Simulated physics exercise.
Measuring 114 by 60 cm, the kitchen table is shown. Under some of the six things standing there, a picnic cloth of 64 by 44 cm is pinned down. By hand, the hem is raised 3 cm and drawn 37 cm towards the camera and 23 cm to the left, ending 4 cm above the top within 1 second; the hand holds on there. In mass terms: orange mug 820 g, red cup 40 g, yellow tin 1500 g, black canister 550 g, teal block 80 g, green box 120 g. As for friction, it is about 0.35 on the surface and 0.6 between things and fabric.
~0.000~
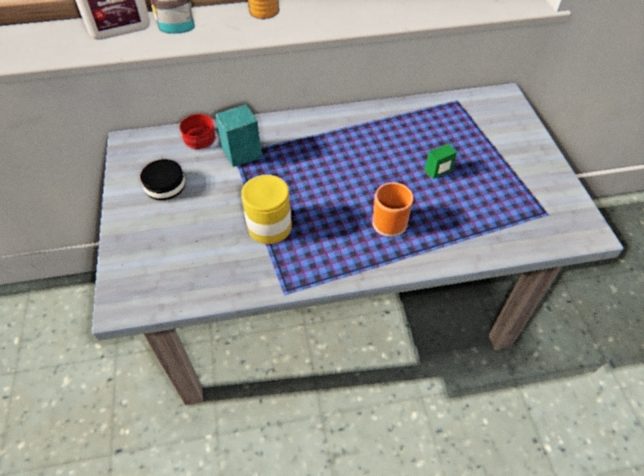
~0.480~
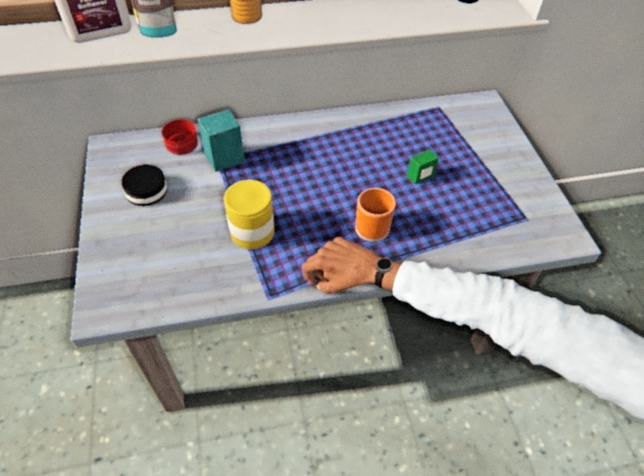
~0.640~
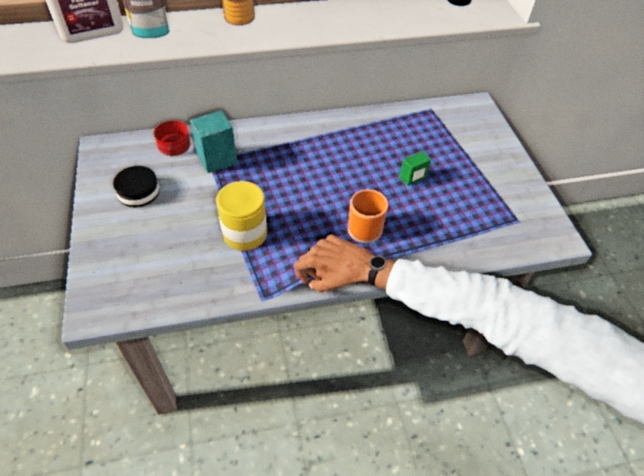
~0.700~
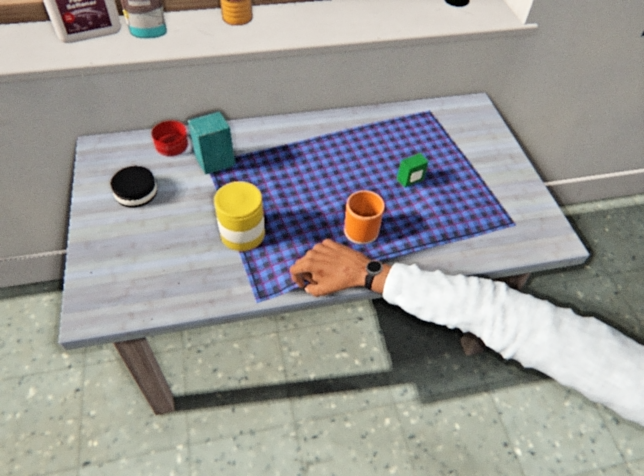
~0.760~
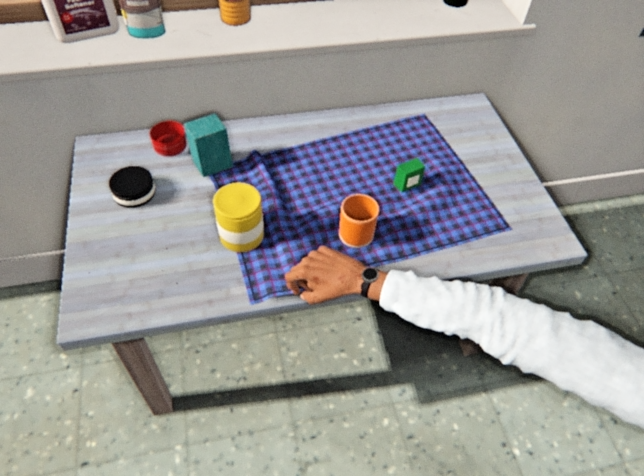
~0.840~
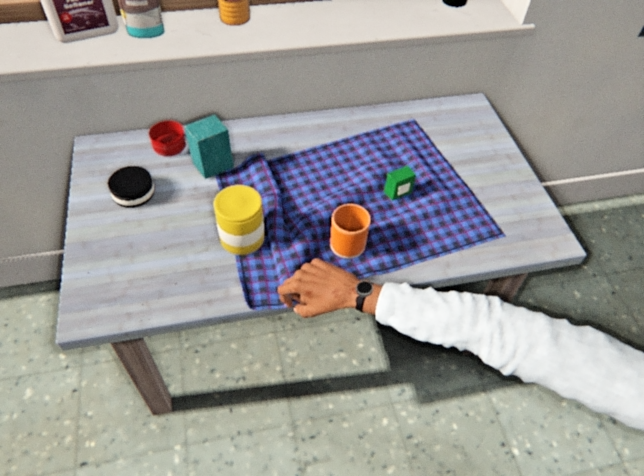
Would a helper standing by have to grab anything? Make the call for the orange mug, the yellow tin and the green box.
Result: The orange mug won't stay. The yellow tin won't stay. The green box won't stay.
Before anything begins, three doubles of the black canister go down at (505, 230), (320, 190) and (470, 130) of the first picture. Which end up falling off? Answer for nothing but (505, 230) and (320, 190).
Result, in order: Off the top at the end; off the top at the end.
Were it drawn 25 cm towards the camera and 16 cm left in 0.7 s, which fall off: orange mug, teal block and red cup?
So the orange mug comes down, the teal block does not fall, and the red cup does not fall.
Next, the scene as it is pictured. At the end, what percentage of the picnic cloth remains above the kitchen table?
Around 0 percent.
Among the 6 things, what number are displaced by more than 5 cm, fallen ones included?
I count 3.
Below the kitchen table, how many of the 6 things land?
Total: 3.
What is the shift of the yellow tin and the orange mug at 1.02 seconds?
Roughly yellow tin 8 cm and orange mug 15 cm.
At 1.0 s, 85 % of the picnic cloth is still over the top; green box 16 cm off its start, orange mug 16 cm off its start, yellow tin 7 cm off its start.
At 1.2 s, 55 % of the picnic cloth is still over the top; green box 31 cm off its start, orange mug 30 cm off its start, yellow tin 21 cm off its start.
At 1.4 s, 0 % of the picnic cloth is still over the top; green box over the edge, orange mug over the edge, yellow tin over the edge.
At 1.6 s, 0 % of the picnic cloth is still over the top; green box over the edge, orange mug over the edge, yellow tin over the edge.
At 3.2 s, 0 % of the picnic cloth is still over the top; green box over the edge, yellow tin over the edge, orange mug over the edge, teal block 2 cm off its start at (208, 130).
